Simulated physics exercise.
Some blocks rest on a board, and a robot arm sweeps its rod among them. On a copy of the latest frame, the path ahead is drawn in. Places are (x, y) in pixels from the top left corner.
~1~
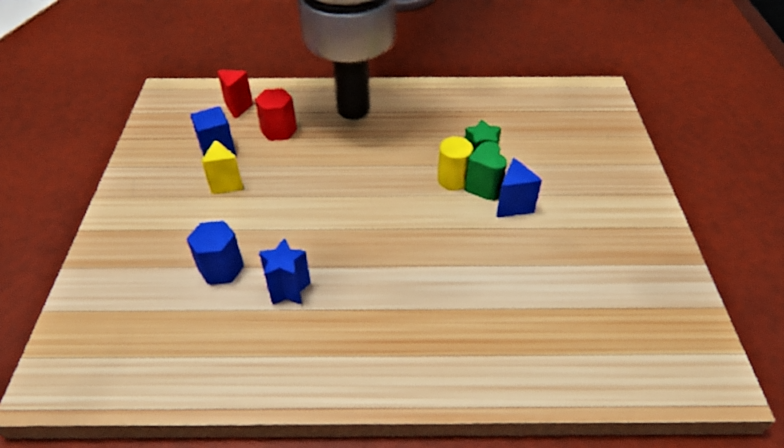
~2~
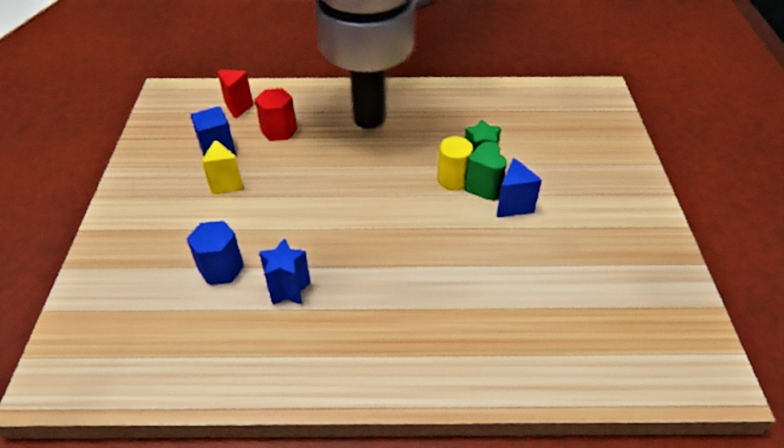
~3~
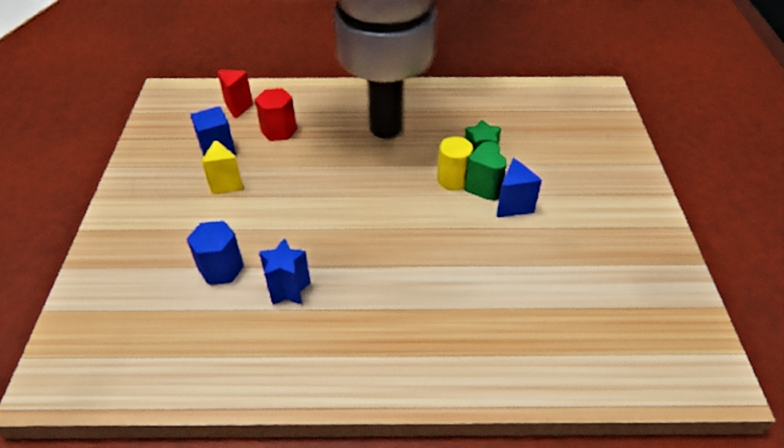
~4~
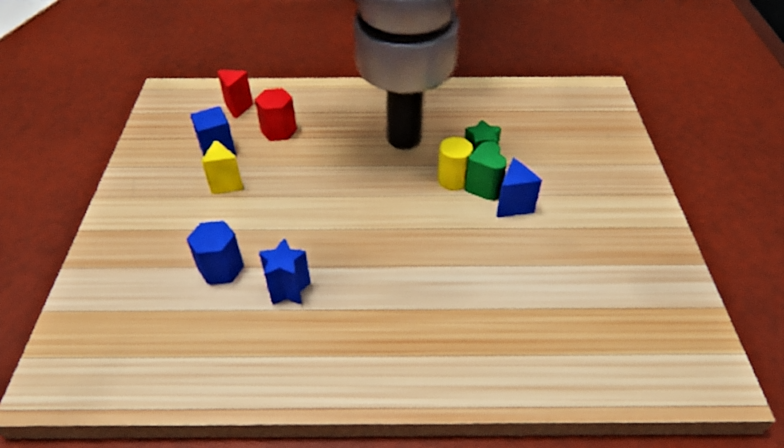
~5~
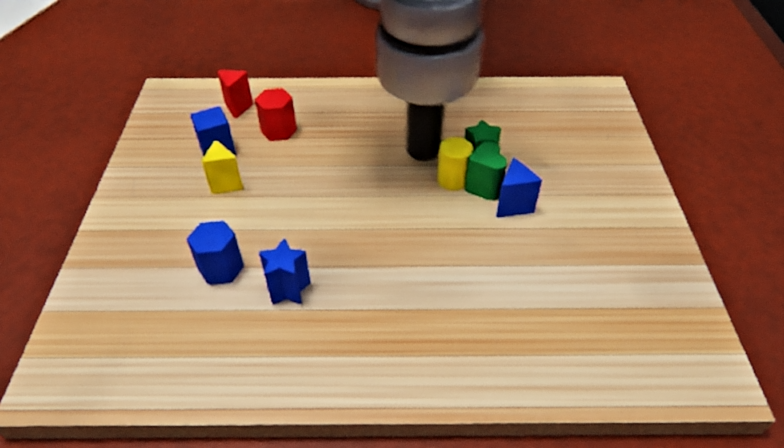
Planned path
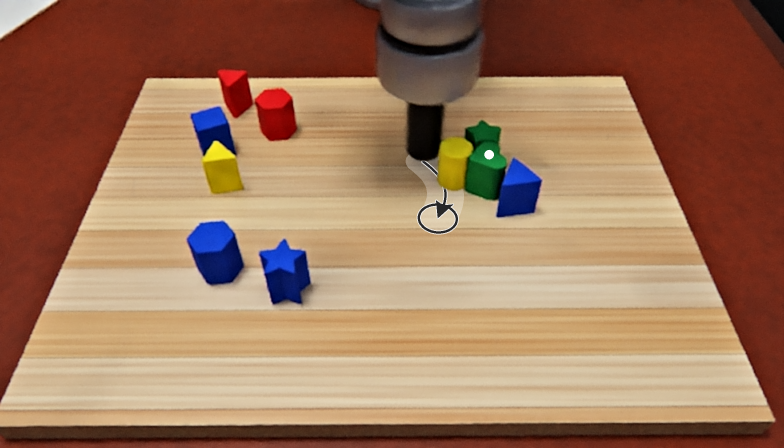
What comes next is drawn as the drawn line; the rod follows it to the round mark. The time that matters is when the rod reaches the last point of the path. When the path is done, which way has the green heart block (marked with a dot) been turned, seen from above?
In a top view, it turns counterclockwise.
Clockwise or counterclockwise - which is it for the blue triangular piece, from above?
It rotates clockwise.
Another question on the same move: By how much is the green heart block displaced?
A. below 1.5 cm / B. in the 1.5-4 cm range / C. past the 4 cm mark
The one that fits is B, in the 1.5-4 cm range.
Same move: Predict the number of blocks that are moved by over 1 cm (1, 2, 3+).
It will shift three or more blocks.
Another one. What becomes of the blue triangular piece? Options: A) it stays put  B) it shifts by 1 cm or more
I'll go with B - it shifts by 1 cm or more.
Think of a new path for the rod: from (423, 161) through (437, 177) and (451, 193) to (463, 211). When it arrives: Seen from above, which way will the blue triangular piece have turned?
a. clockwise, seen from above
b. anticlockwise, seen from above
I'll go with a - clockwise, seen from above.
Path on the board, from (423, 161) via (440, 178) and (445, 198), ending at (438, 218); the dot is on the green heart block.
On the path given first. Halfway along, rod (446, 178); yellow circular block (480, 168); green heart block (511, 162), turned 55° anticlockwise; blue triangular piece (536, 176), turned 45° clockwise.
At the end, rod (439, 208); yellow circular block (484, 175); green star-shaped block in place; green heart block (512, 162), turned 55° anticlockwise; blue triangular piece (536, 177), turned 40° clockwise.
